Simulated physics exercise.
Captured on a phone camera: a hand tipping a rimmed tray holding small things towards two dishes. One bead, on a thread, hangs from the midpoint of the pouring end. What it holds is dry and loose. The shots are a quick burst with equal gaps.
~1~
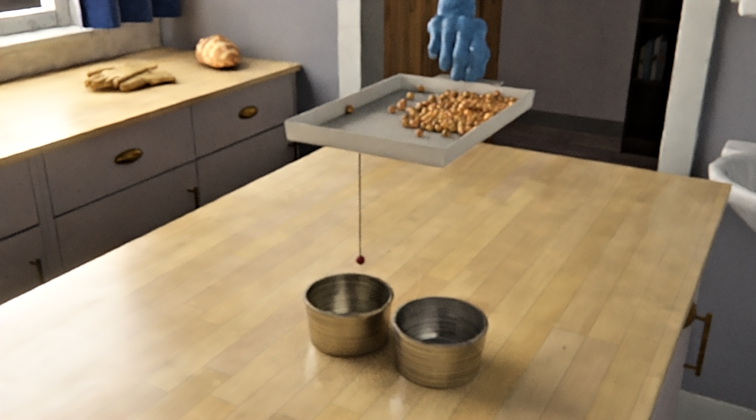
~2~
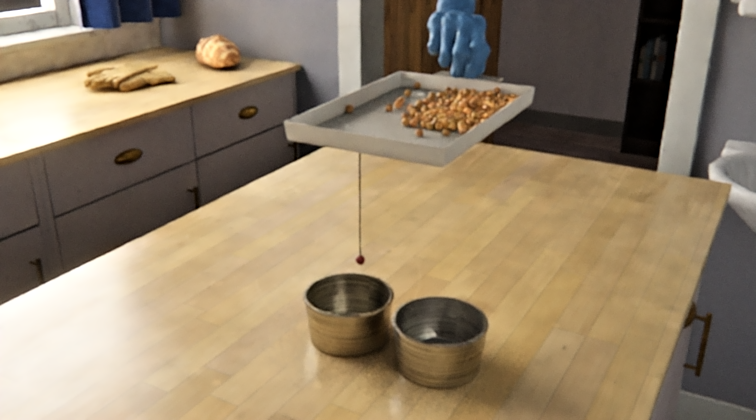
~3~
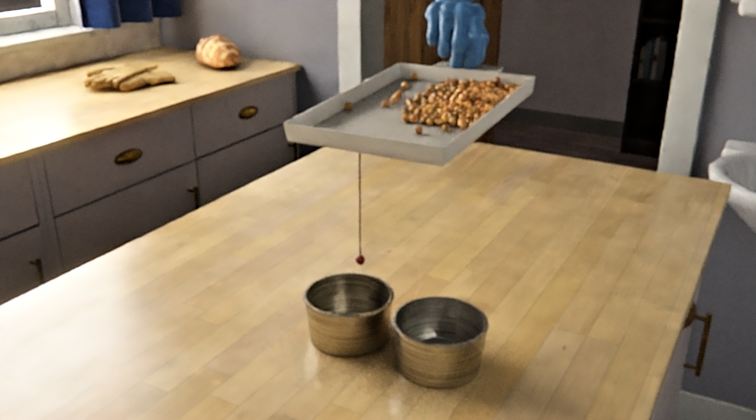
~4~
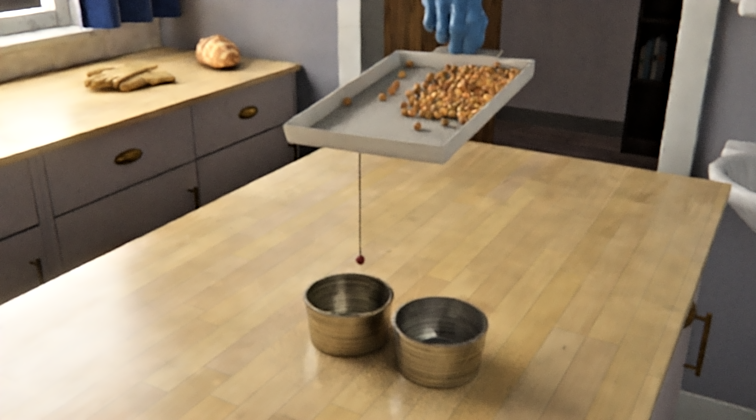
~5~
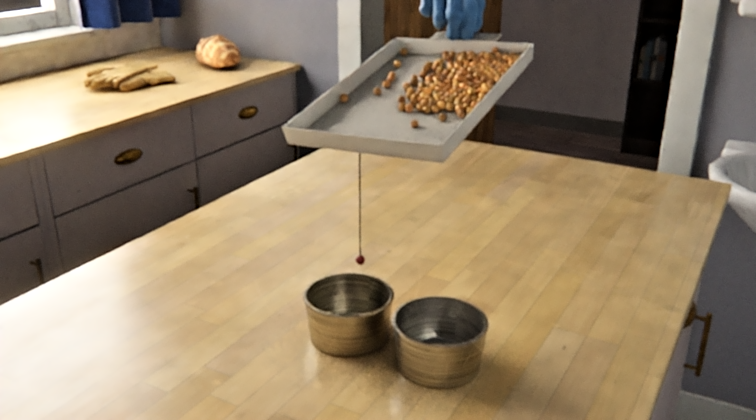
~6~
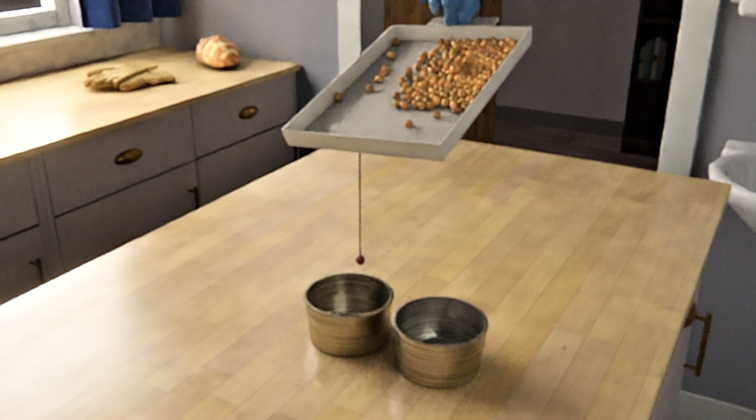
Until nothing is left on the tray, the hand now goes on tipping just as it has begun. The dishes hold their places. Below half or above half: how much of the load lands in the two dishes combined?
Below half.
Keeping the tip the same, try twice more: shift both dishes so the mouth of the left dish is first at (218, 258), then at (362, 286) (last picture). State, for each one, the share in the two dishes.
First position: Some 60 %; second position: Some 10 %.
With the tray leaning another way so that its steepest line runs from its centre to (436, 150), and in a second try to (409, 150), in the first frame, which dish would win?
Outcome one: The right side; outcome two: The right side.
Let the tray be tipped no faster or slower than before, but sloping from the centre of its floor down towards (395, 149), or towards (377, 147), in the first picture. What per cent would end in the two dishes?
About 70 and 50 per cent.
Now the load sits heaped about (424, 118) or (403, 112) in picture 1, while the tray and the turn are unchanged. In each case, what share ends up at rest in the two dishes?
Try 1: 10 %; try 2: 10 %.
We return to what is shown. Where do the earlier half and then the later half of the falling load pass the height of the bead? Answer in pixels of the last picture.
The opening half passes (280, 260), the closing half (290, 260).
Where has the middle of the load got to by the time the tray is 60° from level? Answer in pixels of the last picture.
Somewhere about (330, 136).
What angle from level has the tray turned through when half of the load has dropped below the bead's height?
That happens at around 105°.
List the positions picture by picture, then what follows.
Corners of the pouring end at (287, 121) and (444, 148), level; middle of the load at (466, 112), round wooden beads; left dish at (326, 331); right dish at (419, 360); bead on its thread at (360, 260), in the first frame.
Corners of the pouring end at (287, 121) and (444, 147), level; middle of the load at (466, 109), in the second frame.
Corners of the pouring end at (286, 123) and (443, 146), tipped barely, lowest at the left corner; middle of the load at (466, 102), a small part on the move, in the third frame.
Corners of the pouring end at (285, 125) and (442, 145), tipped a little, lowest at the left corner; middle of the load at (466, 91), a small part on the move, in the fourth frame.
Corners of the pouring end at (285, 127) and (441, 144), tipped a little, lowest at the left corner; middle of the load at (463, 80), a small part on the move, in the fifth frame.
Corners of the pouring end at (284, 129) and (439, 143), tipped clearly, lowest at the left corner; middle of the load at (458, 71), nearly all on the move; left dish at (326, 331); right dish at (419, 360), in the sixth frame.
Soon, tray tipped steeply; most on the tray; a stray few in the left dish; a small part outside both; about a quarter in the air.
A while on, tray tipped right over; about half on the tray; a stray few in the left dish; about a quarter outside both; a small part in the air.
Towards the end, tray tipped past a quarter turn; about a quarter in the left dish; most outside both.
Finally, tray tipped past a quarter turn; none in the right dish; about a quarter in the left dish; most outside both.
